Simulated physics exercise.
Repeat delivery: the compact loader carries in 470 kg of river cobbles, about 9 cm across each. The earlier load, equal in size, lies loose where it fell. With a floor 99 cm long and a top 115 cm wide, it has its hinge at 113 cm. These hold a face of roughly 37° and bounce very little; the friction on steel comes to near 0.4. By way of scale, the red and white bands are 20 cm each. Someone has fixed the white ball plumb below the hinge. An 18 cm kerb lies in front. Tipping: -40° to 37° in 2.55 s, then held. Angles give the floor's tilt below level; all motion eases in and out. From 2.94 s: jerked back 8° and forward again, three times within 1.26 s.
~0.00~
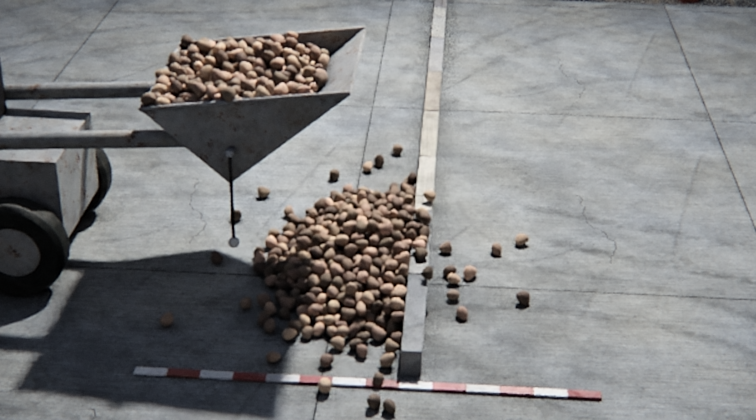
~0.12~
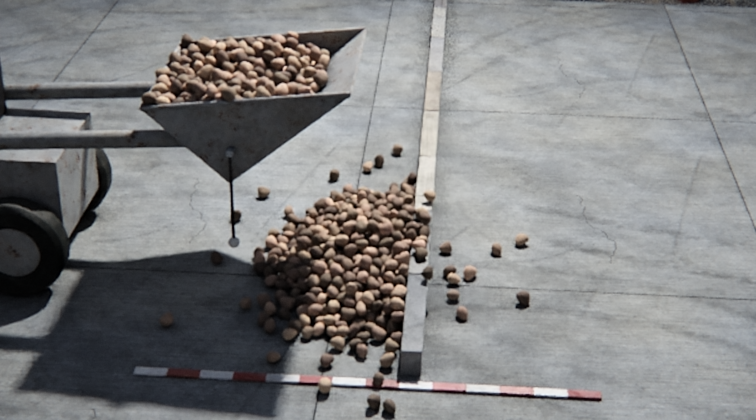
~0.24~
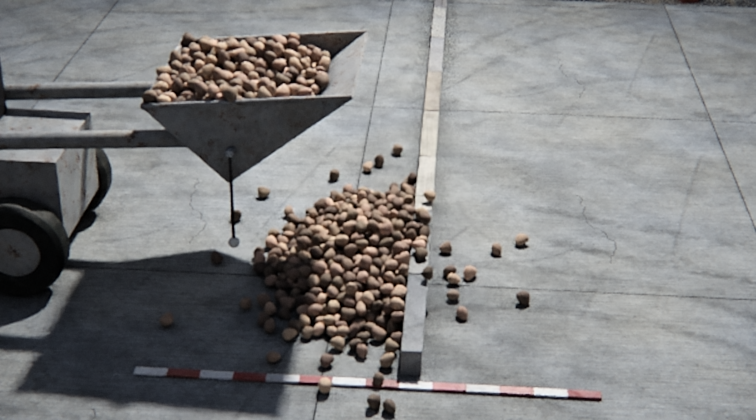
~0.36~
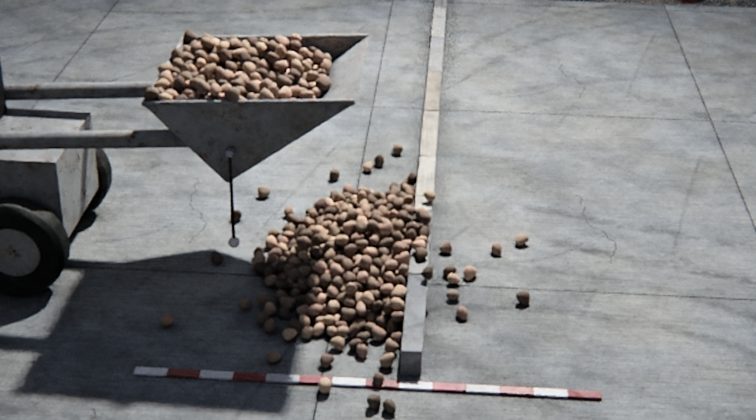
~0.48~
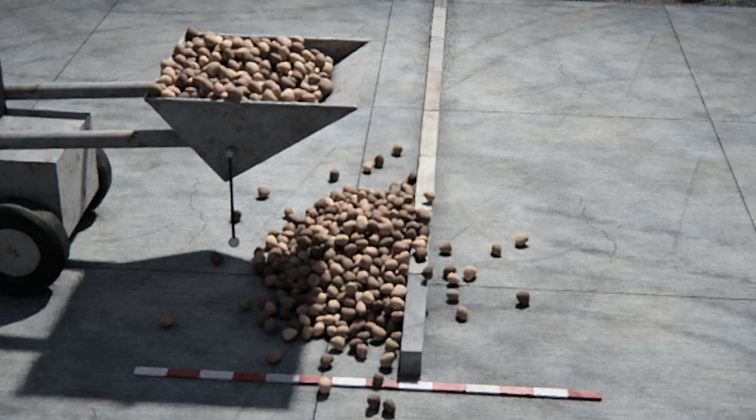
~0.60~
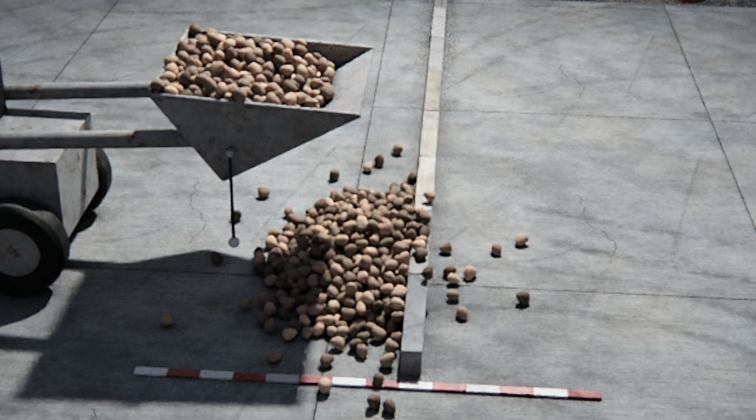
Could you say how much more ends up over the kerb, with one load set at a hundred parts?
I'd put it at 25 parts in every hundred.
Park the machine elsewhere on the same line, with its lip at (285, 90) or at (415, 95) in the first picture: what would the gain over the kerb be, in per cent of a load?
The first would add some 0 per cent and the second some 90 per cent.
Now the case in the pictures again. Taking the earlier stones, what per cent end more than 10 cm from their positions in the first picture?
Estimate: 5 %, roughly.
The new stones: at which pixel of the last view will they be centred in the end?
Around (383, 237).
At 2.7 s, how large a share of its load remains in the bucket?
Close to 20 in a hundred is still held.
After 1.9 s the floor is at 25°; in per cent of one load, 93 in the bucket, 106 on this side of the kerb, 2 over the kerb; the foremost stones are at (479, 276).
After 2.7 s the floor is at 37°; in per cent of one load, 20 in the bucket, 168 on this side of the kerb, 13 over the kerb; the foremost stones are at (511, 259).
After 4.7 s the floor is at 37°; in per cent of one load, 0 in the bucket, 174 on this side of the kerb, 27 over the kerb; the foremost stones are at (565, 270).
After 7.3 s the floor is at 37°; in per cent of one load, 0 in the bucket, 174 on this side of the kerb, 27 over the kerb; the foremost stones are at (565, 270). Net gain over the kerb, 25.
